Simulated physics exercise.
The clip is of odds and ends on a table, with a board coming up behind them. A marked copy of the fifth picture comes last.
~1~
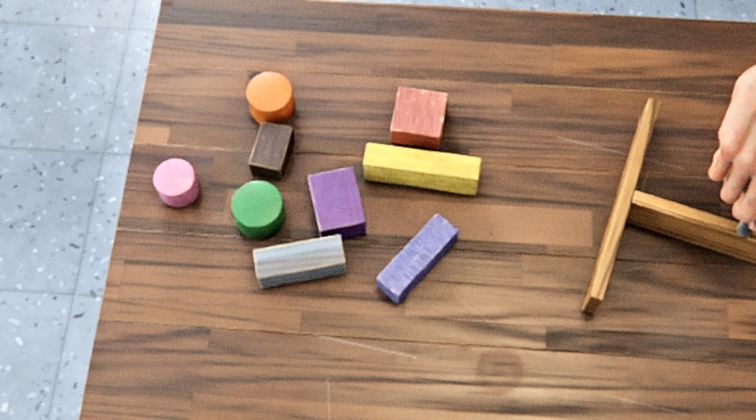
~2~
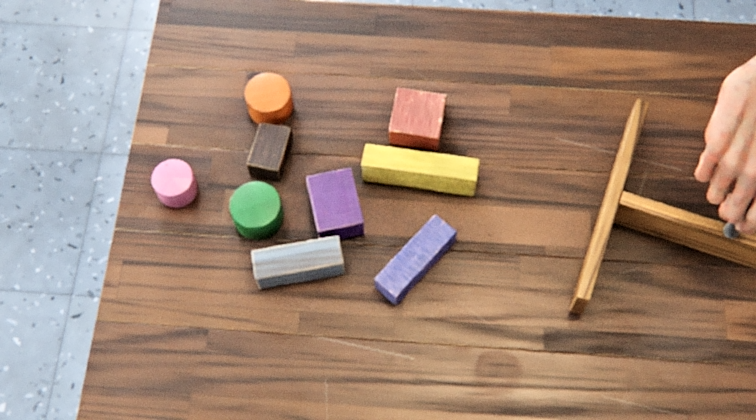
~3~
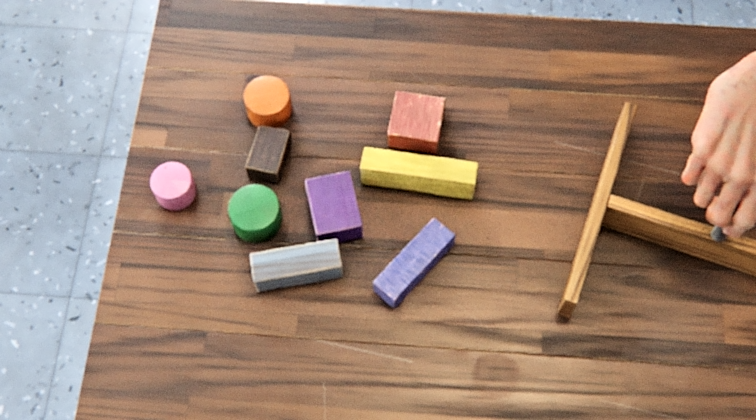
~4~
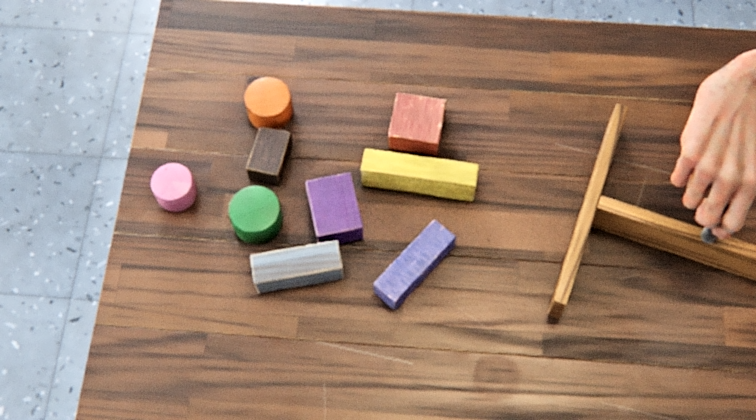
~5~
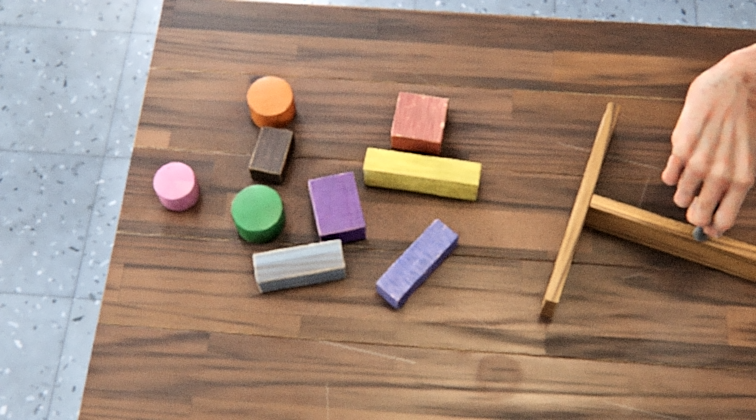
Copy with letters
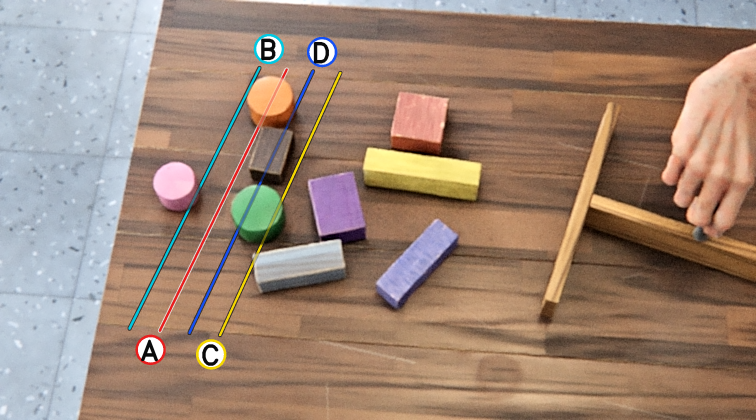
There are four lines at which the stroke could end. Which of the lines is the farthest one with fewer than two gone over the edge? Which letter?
A.
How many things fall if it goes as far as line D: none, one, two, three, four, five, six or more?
By then, none.
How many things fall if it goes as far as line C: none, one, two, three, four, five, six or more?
The count is none.
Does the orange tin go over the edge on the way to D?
No.
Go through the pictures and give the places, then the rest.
The first picture shows black block (272, 151); yellow bar (422, 169); red block (419, 118).
The second picture shows board (615, 195); purple block (336, 206).
The third picture shows board (603, 198); orange tin (268, 103).
The fourth picture shows board (593, 199); grey stick (297, 267).
The fifth picture shows board (585, 198); black block (272, 156); yellow bar (422, 174); red block (419, 124).
On the marked copy, A at (227, 192); B at (198, 190); C at (284, 196); D at (255, 194).
Following A. Soon after the start, board (455, 189); blue bar (407, 261); yellow bar (398, 167).
Later, board (325, 181); grey stick (215, 252); orange tin (254, 77).
In the end, board (226, 174); pink tin (136, 162); grey stick (121, 236); none fallen.
As for the rest, B drops three; C is within the limit but short; D is within the limit but short.
